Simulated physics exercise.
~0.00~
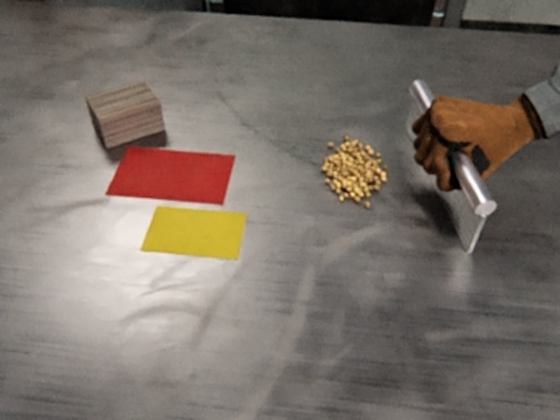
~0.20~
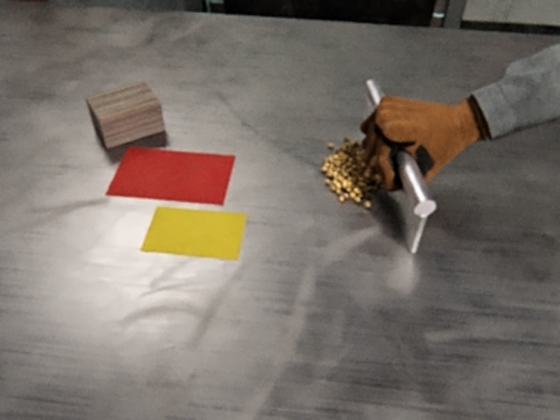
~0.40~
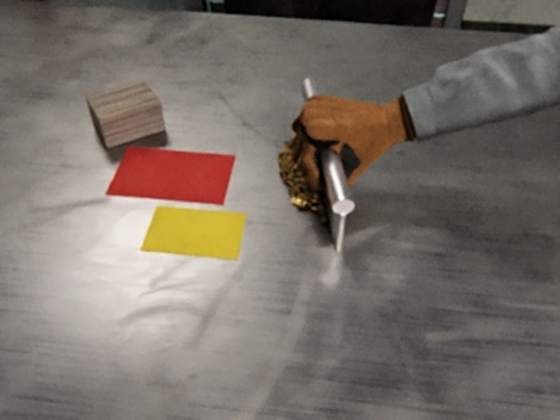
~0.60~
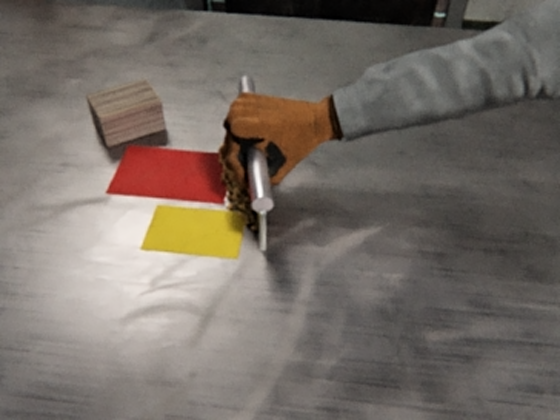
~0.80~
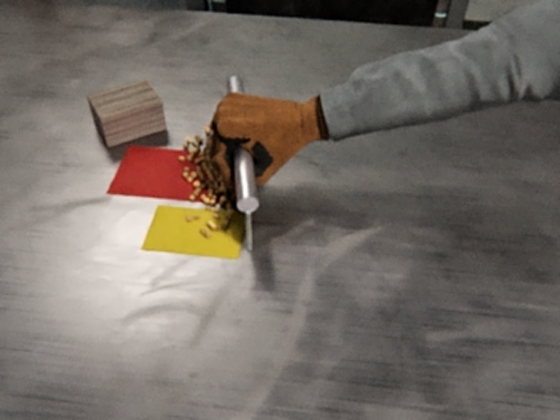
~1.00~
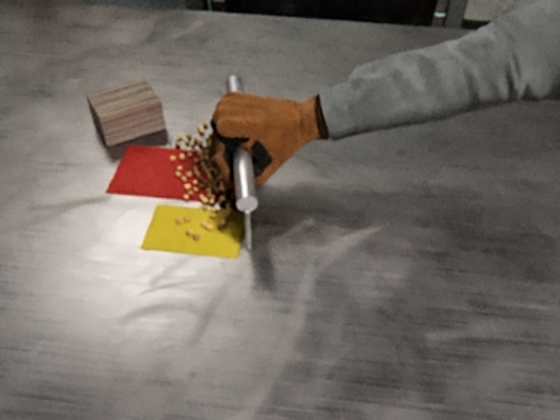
A dull grey metal surface, streaked and scuffed, is seen from above at an angle, with the view swaying slightly. A striped brown block sits at the upper left, a red sheet and a smaller yellow one lie below it, and a loose heap of golden dried chickpeas rests right of centre. From the right, a hand in an orange-brown glove and grey sleeve slides a scraper with a silver bar handle leftwards. The blade reaches the heap, bunches it up and pushes it to the sheets. There it stops, leaving most pieces on the red, a few on the yellow and the rest off both.
